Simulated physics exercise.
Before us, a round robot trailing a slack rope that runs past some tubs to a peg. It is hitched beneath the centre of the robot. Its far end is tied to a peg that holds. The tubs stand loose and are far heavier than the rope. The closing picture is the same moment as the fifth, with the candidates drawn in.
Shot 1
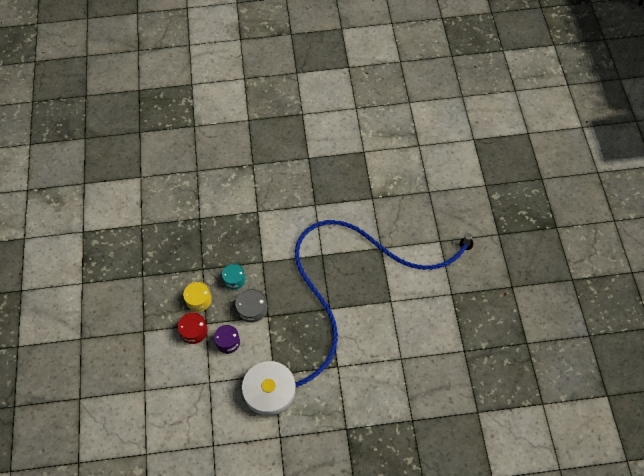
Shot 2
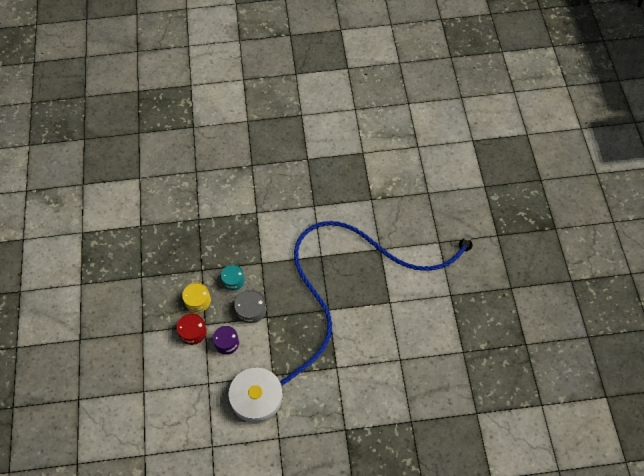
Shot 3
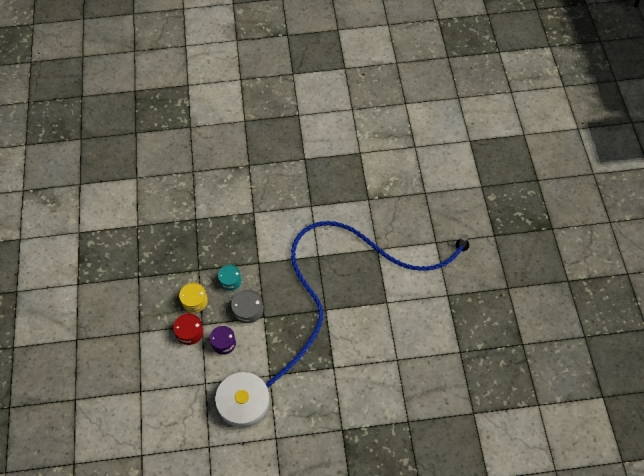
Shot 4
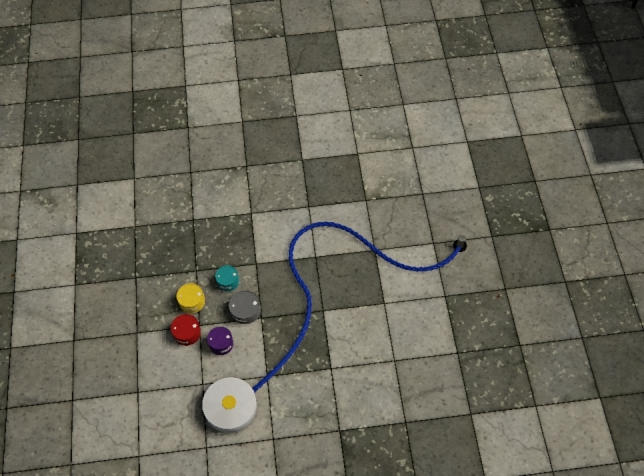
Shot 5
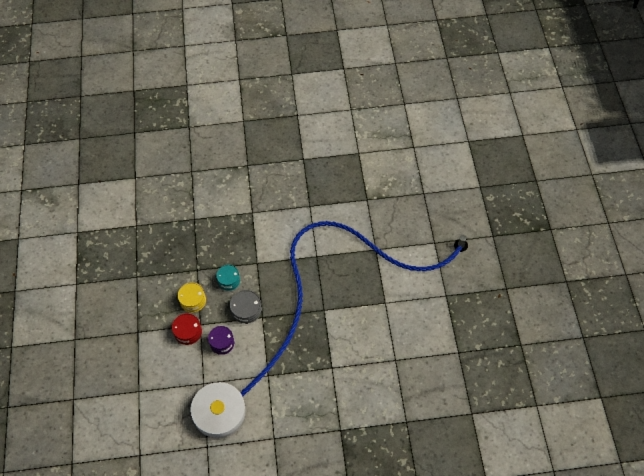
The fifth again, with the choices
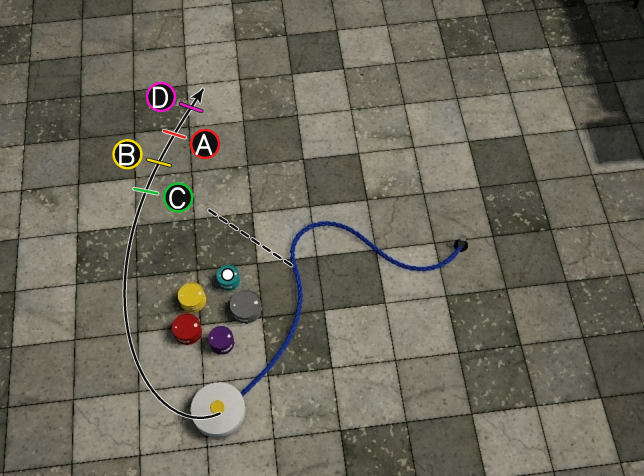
At first, a round white device with a yellow centre sits on grey paving below five small coloured tubs, a curving blue cord running from it to a small dark object. The device then slides steadily left and slightly down, drawing the cord's lower bend straighter, while the tubs stay in place.
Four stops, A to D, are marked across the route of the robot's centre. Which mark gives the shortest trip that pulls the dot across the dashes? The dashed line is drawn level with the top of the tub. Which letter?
Up to mark A.
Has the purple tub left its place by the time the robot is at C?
By then, yes.
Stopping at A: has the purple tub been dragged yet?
Yes.
On the marked copy, A at (174, 134); B at (159, 163); C at (146, 191); D at (191, 108); the dashed line at (248, 236); the route from (220, 414) via (128, 255) to (203, 90); the white dot at (228, 275).
Following A. Soon after the start, robot (128, 335); turquoise tub (228, 278).
Later, robot (134, 216); red tub (202, 295); yellow tub (189, 275); purple tub (222, 309); turquoise tub (228, 278); grey tub (249, 304).
In the end, robot (173, 129); red tub (230, 236); yellow tub (218, 218); purple tub (248, 250); turquoise tub (254, 232); grey tub (274, 252); the dot on the turquoise tub is over the dashed line.
As for the rest, B leaves the dotted tub short, at (243, 250); C leaves the dotted tub short, at (233, 268); D does it too, but is farther than needed.
